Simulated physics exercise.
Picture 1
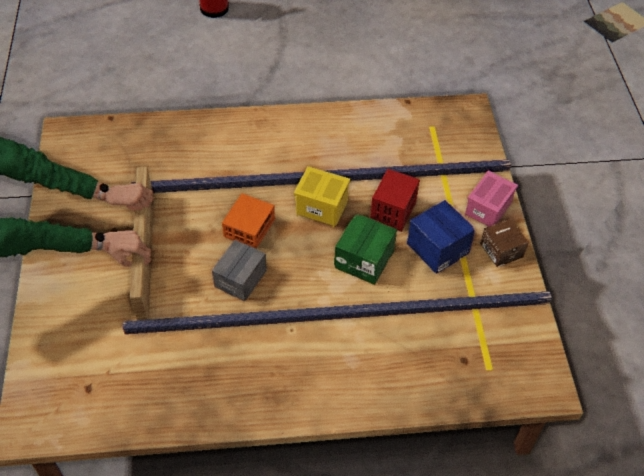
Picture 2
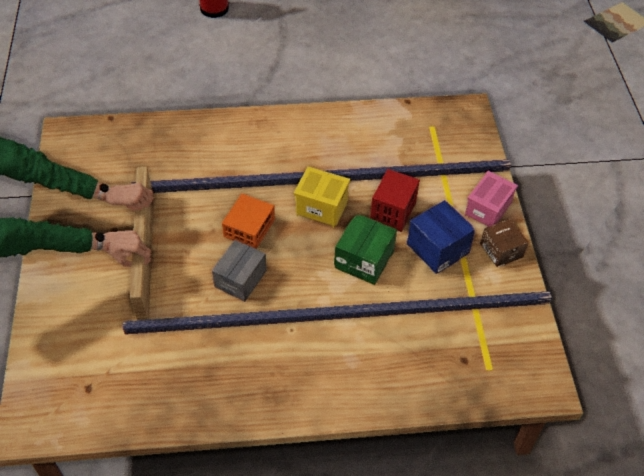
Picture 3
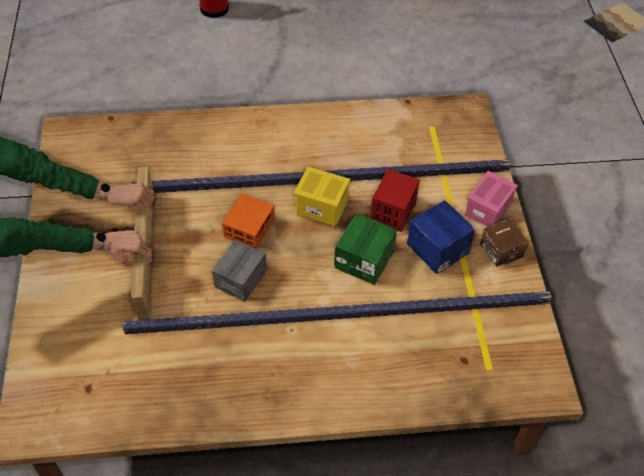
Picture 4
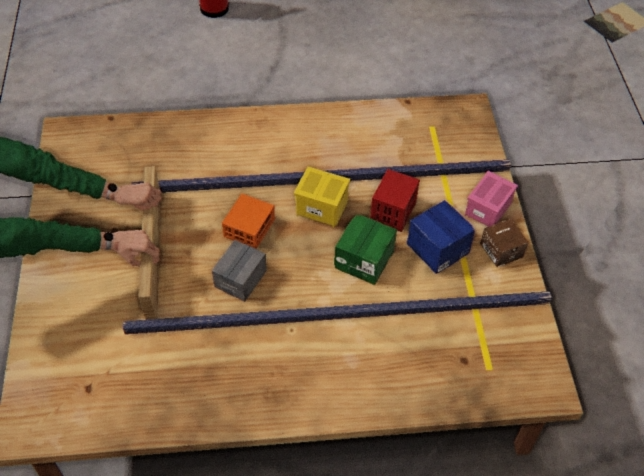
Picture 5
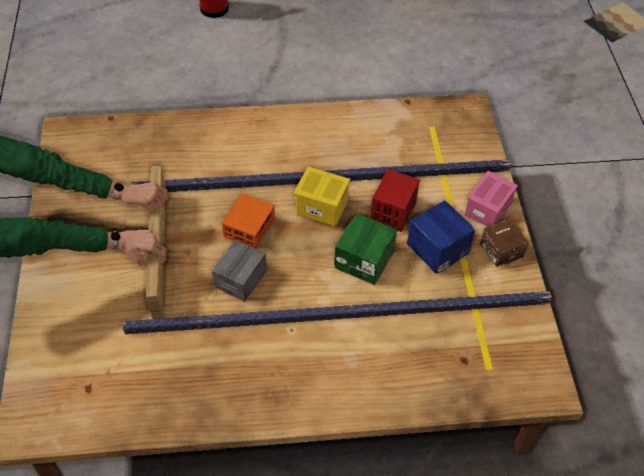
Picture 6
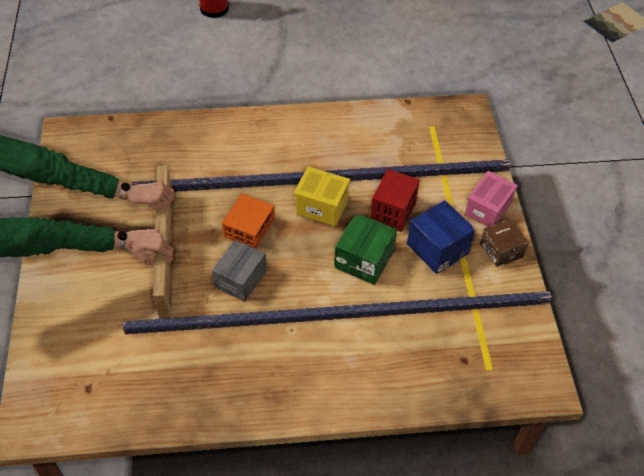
On a wooden table, two hands slide a plank slightly right toward eight unmoving containers.
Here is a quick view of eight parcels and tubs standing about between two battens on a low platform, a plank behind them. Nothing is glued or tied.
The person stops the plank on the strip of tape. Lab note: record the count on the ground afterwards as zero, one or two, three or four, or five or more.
More than two but fewer than five drop off.
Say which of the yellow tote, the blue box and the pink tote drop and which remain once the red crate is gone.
Note: Yellow tote stays up top / blue box falls away / pink tote falls away.
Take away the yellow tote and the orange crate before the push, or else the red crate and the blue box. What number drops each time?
The counts: 2 and 2.
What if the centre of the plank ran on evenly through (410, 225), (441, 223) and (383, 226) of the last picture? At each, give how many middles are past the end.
The counts are 2, 4 and 0, in that order.
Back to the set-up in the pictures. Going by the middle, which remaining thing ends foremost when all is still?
Nearest at the end: The yellow tote.
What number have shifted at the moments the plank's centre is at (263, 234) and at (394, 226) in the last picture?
In order, the tallies are 3 and 8.
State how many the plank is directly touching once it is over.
That comes to 2.
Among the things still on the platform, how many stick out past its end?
Looks like 2 of them.
Early on, none off yet; brown box at rest near (504, 243); pink tote at rest near (491, 200); blue box at rest near (441, 237).
Finally, the number that fall off is three or four; lost, red crate, blue box, pink tote and brown box.
